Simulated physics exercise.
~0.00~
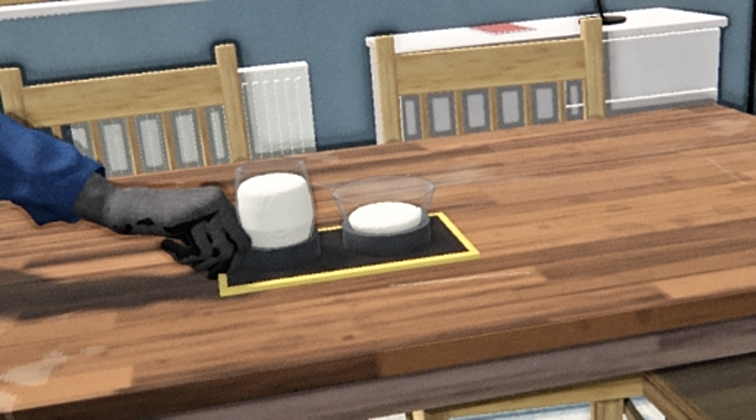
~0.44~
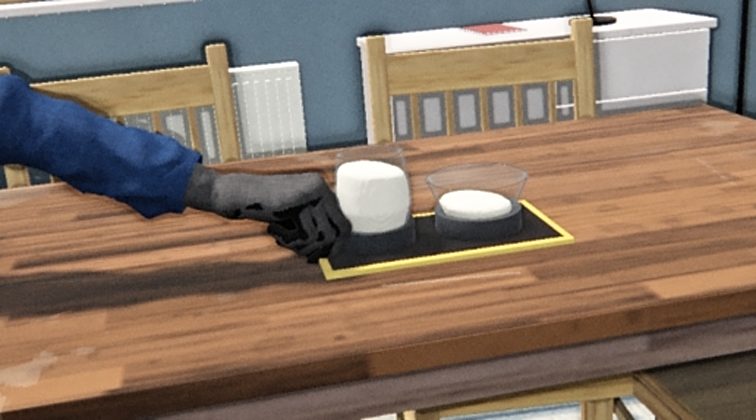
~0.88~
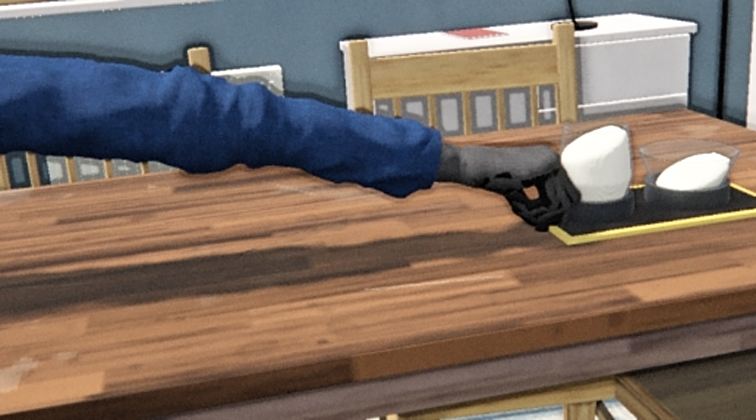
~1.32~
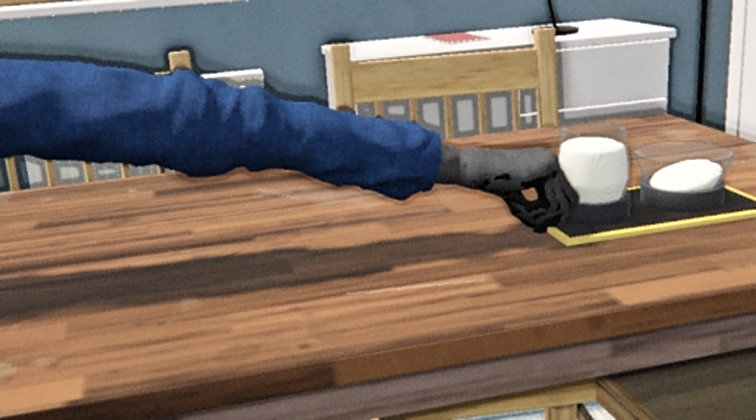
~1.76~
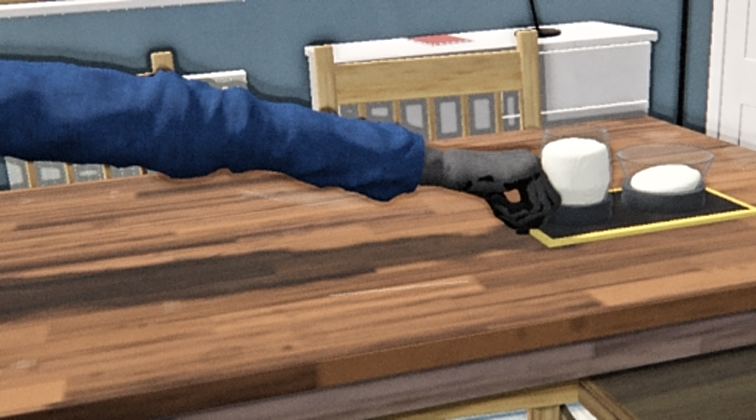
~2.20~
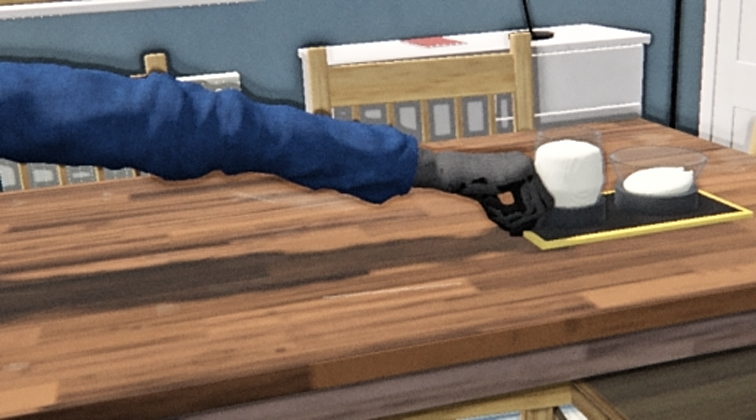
To begin with, a gloved hand in a blue sleeve holds the left end of a black, yellow-edged tray on a wooden table, where a round-bellied glass and a wide cup of milk sit in holders. The arm pushes the tray to the right, and both vessels ride along with it. As the tray nears the right side, the milk tilts steeply, climbing toward the right in each vessel. The tray then stops and the milk settles back toward level, while the view drifts slightly right. Finally, both stand upright with their milk, the wide cup having spilled nothing, the hand still at the tray.
